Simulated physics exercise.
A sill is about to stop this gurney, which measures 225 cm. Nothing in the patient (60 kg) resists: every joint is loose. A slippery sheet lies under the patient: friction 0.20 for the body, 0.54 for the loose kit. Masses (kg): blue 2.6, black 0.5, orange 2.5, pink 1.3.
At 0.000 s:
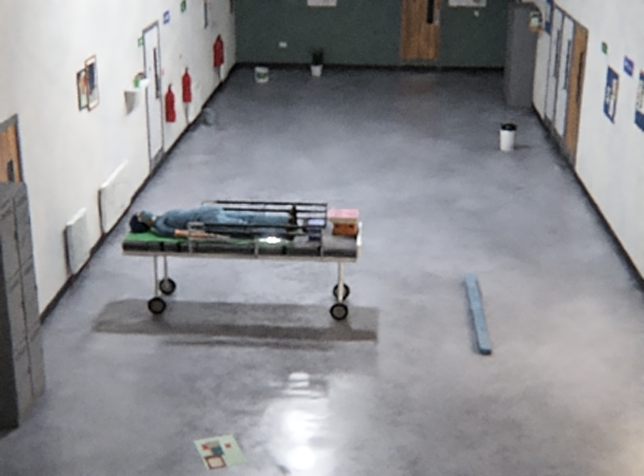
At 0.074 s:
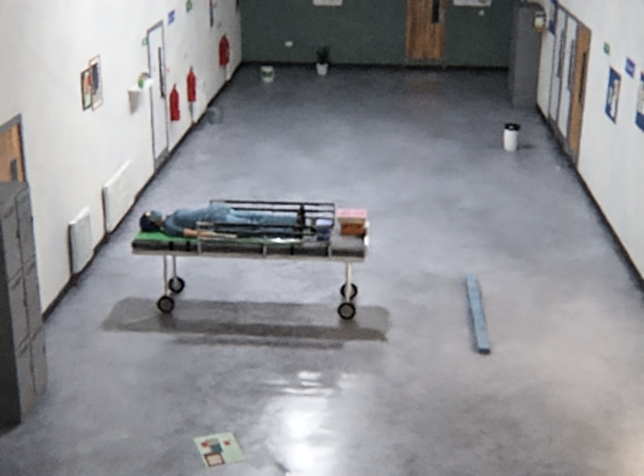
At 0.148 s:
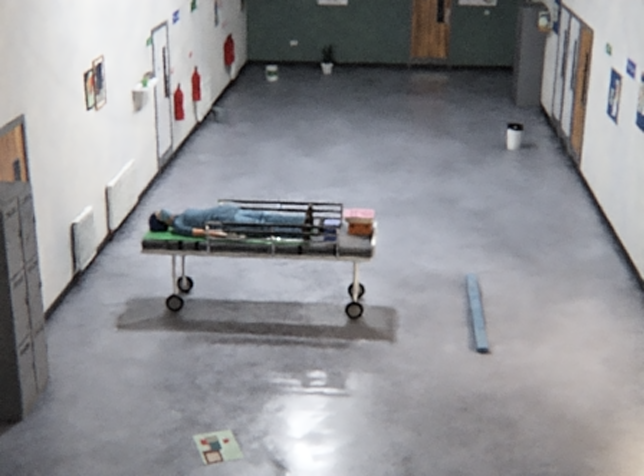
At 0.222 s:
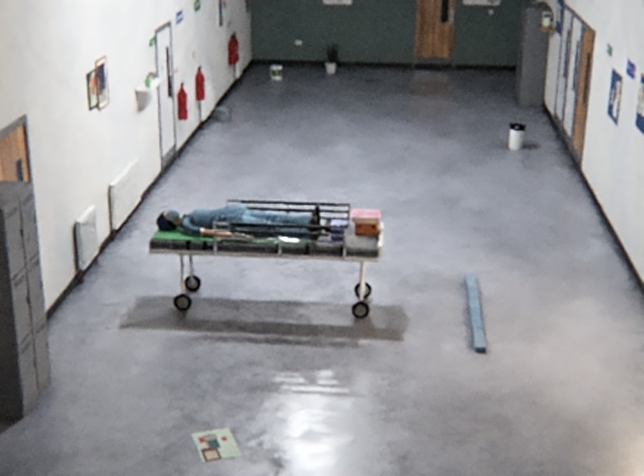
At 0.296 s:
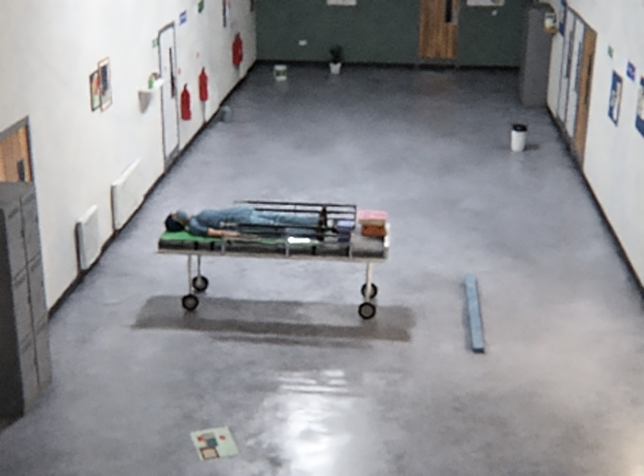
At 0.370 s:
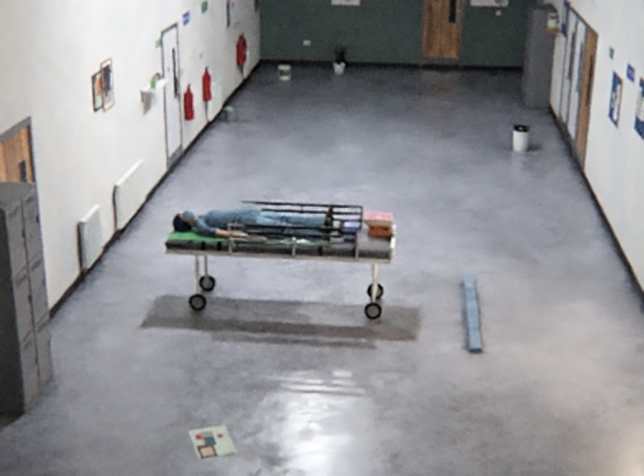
Gurney carrying a blue-clad figure lying flat and red boxes rolling slowly rightward across a grey hallway floor, nobody pushing it.
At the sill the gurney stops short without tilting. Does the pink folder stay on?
The pink folder stays on.
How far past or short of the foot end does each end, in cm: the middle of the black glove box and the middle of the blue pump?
Black glove box 30 short, blue pump 30 short.
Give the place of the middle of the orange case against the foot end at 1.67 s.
Some 15 cm short of it.
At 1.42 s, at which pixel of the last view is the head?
Near (280, 226).
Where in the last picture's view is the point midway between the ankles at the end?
At about (433, 235).
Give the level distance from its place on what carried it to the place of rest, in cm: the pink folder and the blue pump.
Moved: Pink folder 10, blue pump 10.
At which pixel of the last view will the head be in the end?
At about (291, 227).
Contact comes at 1.27 s.
After 1.42 s the pink folder is 9 cm short of the foot end, tilted 0°, near (473, 223) in the last picture's view; the left ankle 60 cm short of the foot end.
After 1.67 s the pink folder is 9 cm short of the foot end, tilted 0°, near (473, 223) in the last picture's view; the left ankle 49 cm short of the foot end.
After 1.97 s the pink folder is 9 cm short of the foot end, tilted 0°, near (473, 223) in the last picture's view.
Final state at 2.2 s, blue pump stays on; black glove box stays on; orange case stays on; pink folder stays on; left ankle stops short of the foot end.
